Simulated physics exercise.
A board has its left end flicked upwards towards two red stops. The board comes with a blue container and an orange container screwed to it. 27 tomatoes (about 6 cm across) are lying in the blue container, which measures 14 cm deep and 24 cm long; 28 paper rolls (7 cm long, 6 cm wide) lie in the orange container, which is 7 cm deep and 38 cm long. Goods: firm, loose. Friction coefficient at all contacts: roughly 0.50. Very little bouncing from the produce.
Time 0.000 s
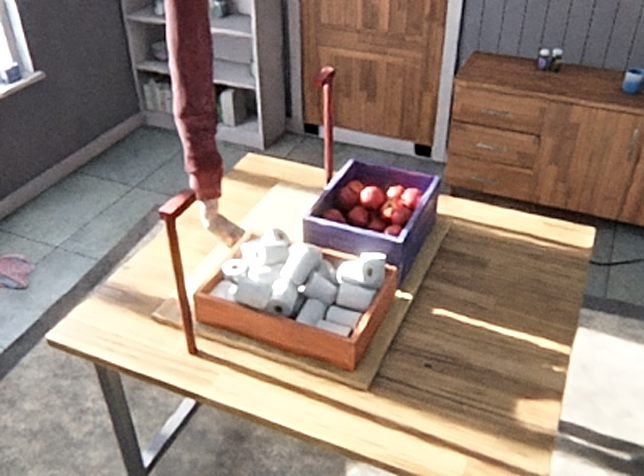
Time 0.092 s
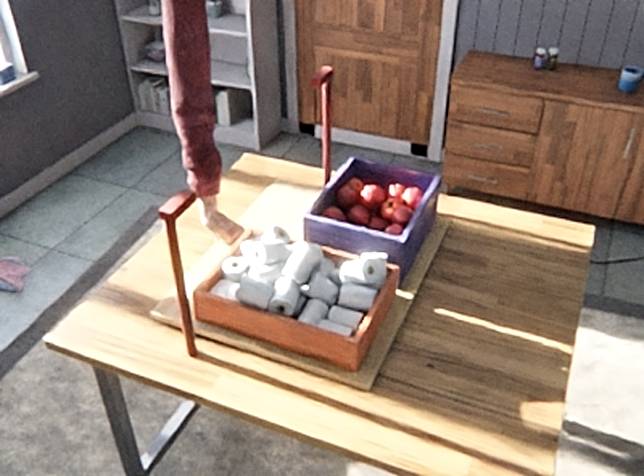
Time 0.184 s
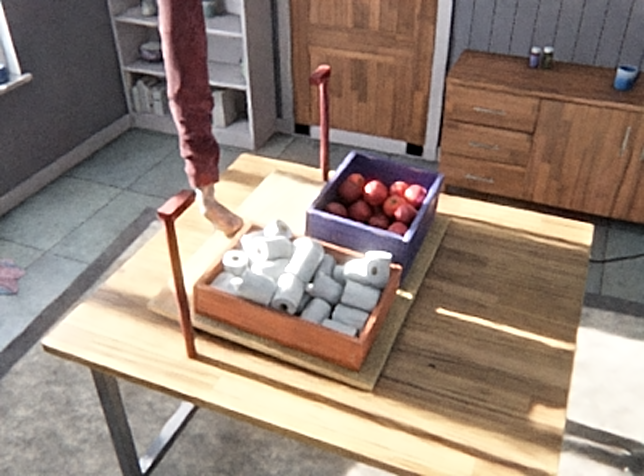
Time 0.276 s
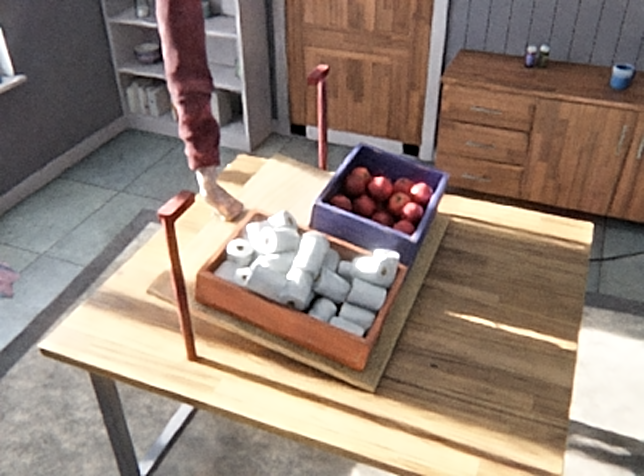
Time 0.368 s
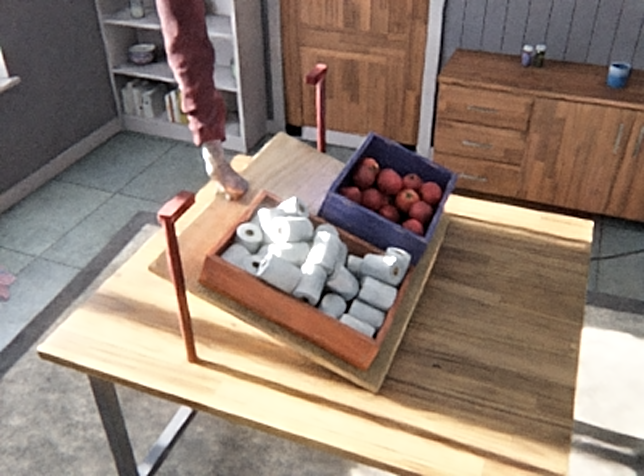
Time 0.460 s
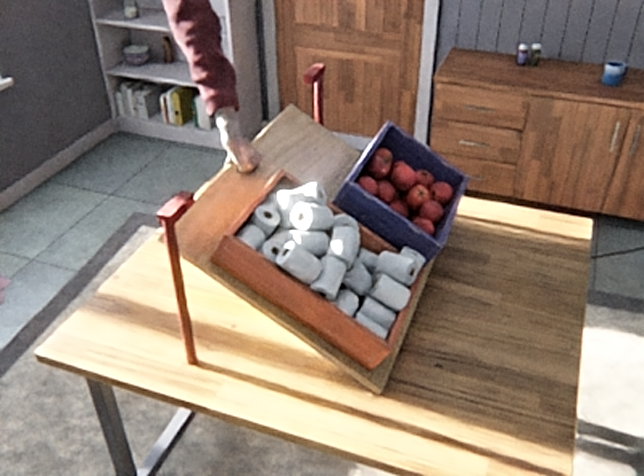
A hand lifts the left end of a board carrying containers of red balls and rolls.
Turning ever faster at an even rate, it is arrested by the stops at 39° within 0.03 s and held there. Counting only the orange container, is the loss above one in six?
Yes.
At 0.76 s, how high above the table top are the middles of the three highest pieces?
28 cm.
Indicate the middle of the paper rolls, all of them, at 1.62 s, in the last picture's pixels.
Near (388, 292).
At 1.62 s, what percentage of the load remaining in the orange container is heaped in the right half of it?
Around 70%.
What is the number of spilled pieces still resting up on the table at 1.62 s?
About 6.
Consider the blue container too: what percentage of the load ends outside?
I'd put the blue container at some 0 per cent.
After 0.52 s, it hits the stops.
After 0.62 s, tilt 39°; blue container 27 in, 0 out and orange container 28 in, 0 out.
After 0.76 s, tilt 39°; blue container 27 in, 0 out and orange container 25 in, 3 out.
After 1.02 s, tilt 39°; blue container 27 in, 0 out and orange container 20 in, 8 out.
Final count (at 1.62 s), blue container 27 in, 0 out and orange container 19 in, 9 out. Asked share, 9 of 28, 32 per cent.
